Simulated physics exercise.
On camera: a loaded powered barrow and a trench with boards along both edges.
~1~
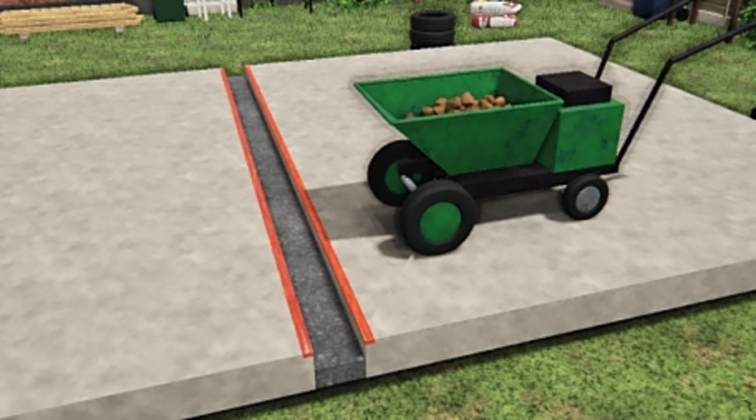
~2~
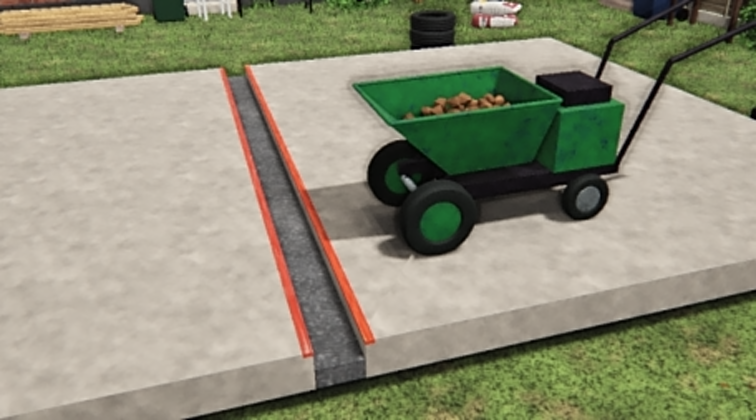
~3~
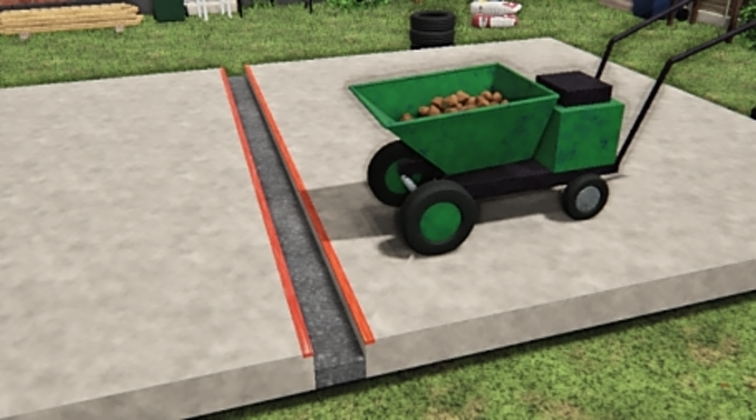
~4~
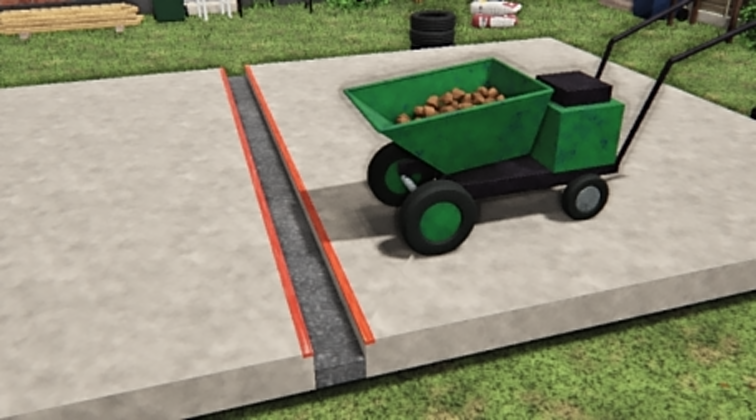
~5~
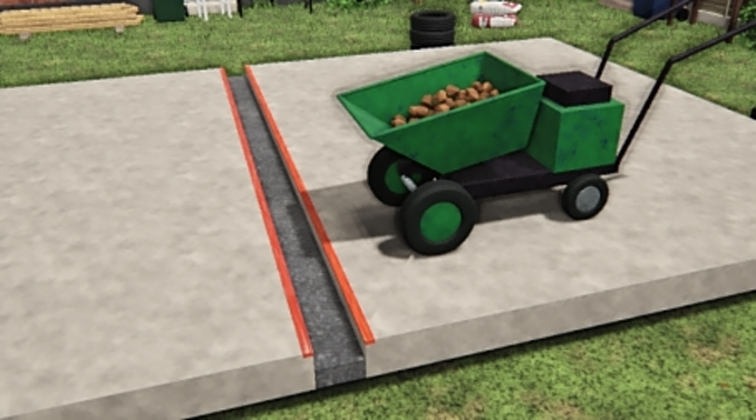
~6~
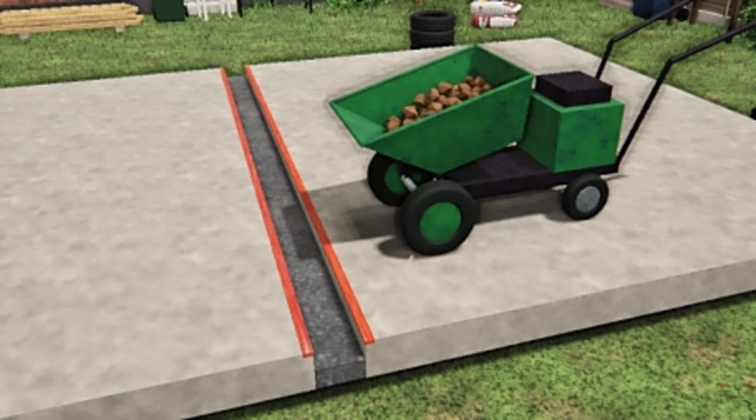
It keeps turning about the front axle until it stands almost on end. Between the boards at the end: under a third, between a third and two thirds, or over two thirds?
The trench takes between a third and two thirds.
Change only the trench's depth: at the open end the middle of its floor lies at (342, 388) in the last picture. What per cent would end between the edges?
About 80 per cent.
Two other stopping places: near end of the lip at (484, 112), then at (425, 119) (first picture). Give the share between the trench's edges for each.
The first gives 20 %, the second 60 %.
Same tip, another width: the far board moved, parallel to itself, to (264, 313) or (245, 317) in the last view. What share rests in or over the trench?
About 90 and 90 per cent.
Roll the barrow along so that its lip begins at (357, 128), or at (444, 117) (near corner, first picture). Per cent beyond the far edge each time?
In turn 80 and 10 in a hundred.
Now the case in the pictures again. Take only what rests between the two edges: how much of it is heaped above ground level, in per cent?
About 30 per cent.
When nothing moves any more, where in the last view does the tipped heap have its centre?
Around (287, 244).
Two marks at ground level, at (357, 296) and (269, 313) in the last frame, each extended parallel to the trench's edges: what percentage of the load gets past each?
The first gives 80 %, the second 20 %.
Just after the last frame, skip tipped steeply; every one in the skip.
A moment on, skip tipped right over; almost all in the skip; about a tenth in or heaped over the trench; just a few beyond it; just a few falling.
Further on, skip tipped right over; roughly a quarter in the skip; roughly a third in or heaped over the trench; roughly a quarter beyond it.
When it is over, skip tipped right over; roughly a quarter in the skip; roughly half in or heaped over the trench; roughly a third beyond it.
